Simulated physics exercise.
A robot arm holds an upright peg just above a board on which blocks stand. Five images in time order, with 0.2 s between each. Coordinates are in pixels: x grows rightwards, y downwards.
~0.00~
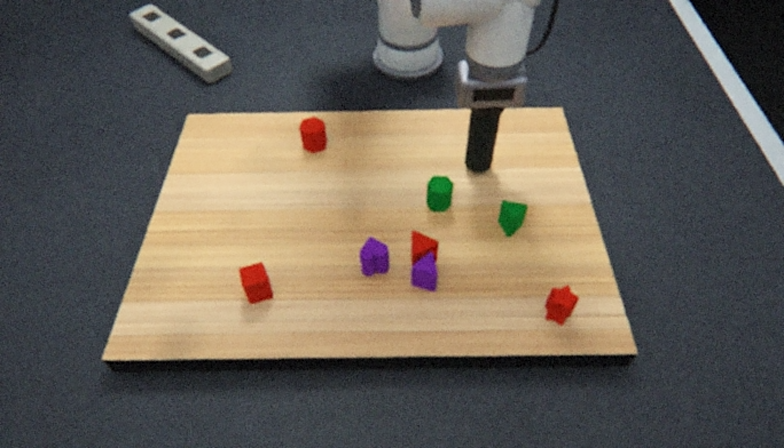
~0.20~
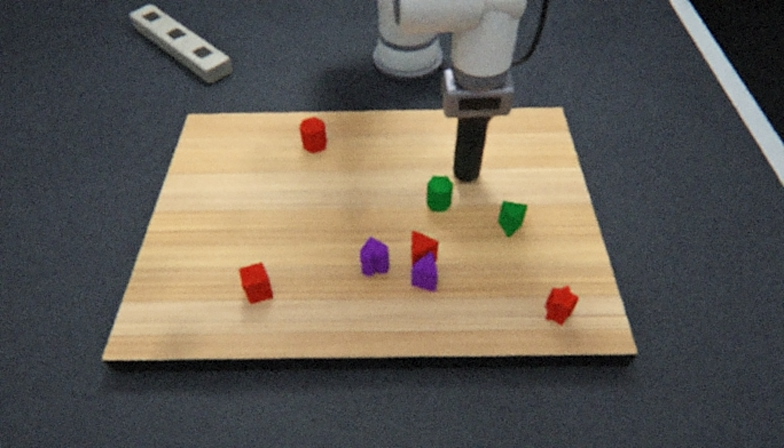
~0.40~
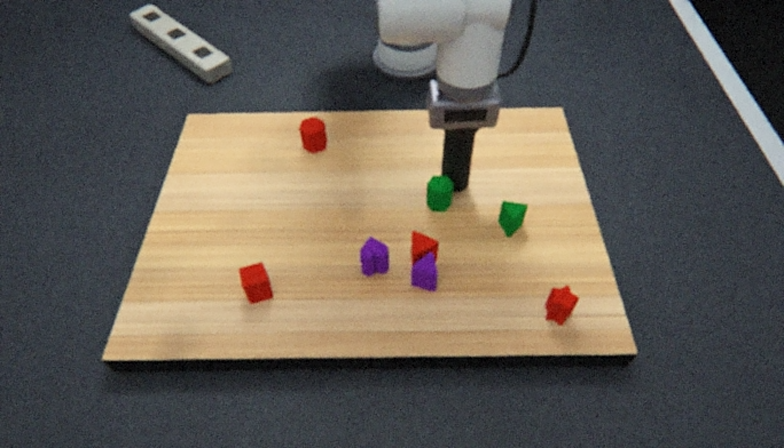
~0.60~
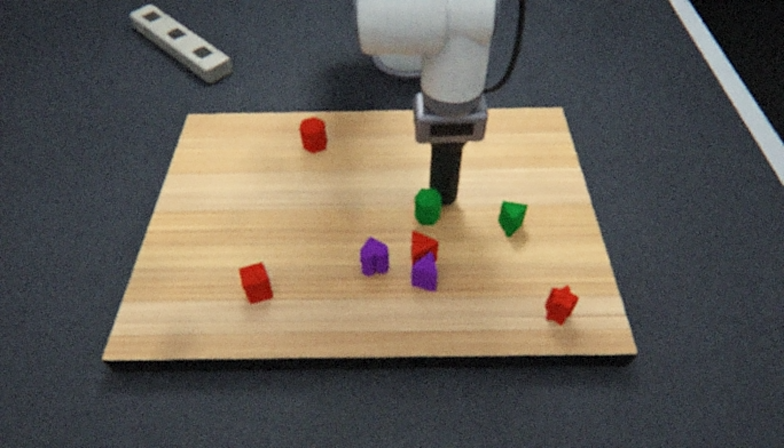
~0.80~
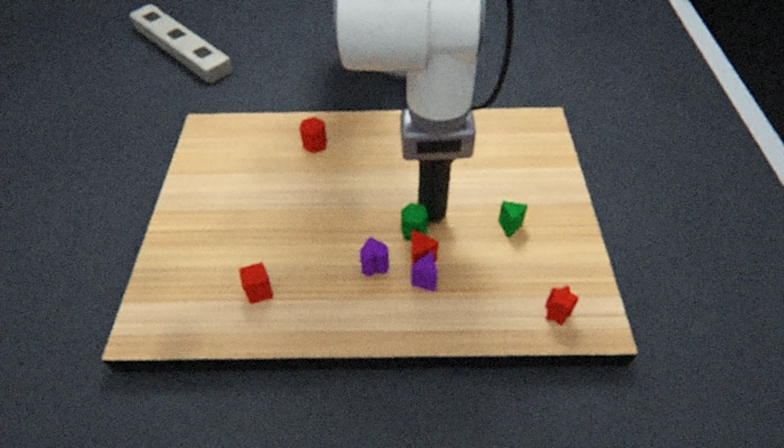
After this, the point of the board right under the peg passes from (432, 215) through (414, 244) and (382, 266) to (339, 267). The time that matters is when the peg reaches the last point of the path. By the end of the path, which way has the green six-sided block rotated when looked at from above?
Clockwise, from overhead.
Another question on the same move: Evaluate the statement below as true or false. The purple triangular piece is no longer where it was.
Answer: True.
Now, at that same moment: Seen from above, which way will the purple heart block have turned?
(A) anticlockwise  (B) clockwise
Option A.
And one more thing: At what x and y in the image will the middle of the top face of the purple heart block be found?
It sits at (322, 273).
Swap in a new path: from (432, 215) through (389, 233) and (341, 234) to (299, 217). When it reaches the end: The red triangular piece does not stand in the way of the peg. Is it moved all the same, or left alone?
Well, the red triangular piece holds its place.
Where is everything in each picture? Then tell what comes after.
Lower end of the peg at (478, 163), tops of blocks, purple heart block at (373, 248), green six-sided block at (440, 184), red triangular piece at (422, 242), purple triangular piece at (427, 264), in the first frame.
Peg at (466, 171), blocks as before, in the second frame.
Peg at (454, 182), blocks as before, in the third frame.
Peg at (443, 195), green six-sided block at (428, 197), in the fourth frame.
Peg at (432, 211), purple heart block at (373, 248), green six-sided block at (414, 213), red triangular piece at (422, 242), purple triangular piece at (427, 264), in the fifth frame.
The first path, step by step. One third of the way, peg at (414, 240); purple heart block at (371, 250); green six-sided block at (388, 234), turned 60° clockwise; red triangular piece at (421, 247), turned 25° anticlockwise.
Two thirds of the way, peg at (382, 262); purple heart block at (351, 262), turned 20° anticlockwise; green six-sided block at (353, 241), turned 95° clockwise; red triangular piece at (413, 259), turned 65° anticlockwise; purple triangular piece at (433, 272), turned 30° anticlockwise.
At the end, peg at (339, 263); purple heart block at (322, 273), turned 90° anticlockwise; green six-sided block at (315, 233), turned 125° clockwise; red triangular piece at (413, 259), turned 65° anticlockwise; purple triangular piece at (433, 272), turned 30° anticlockwise.
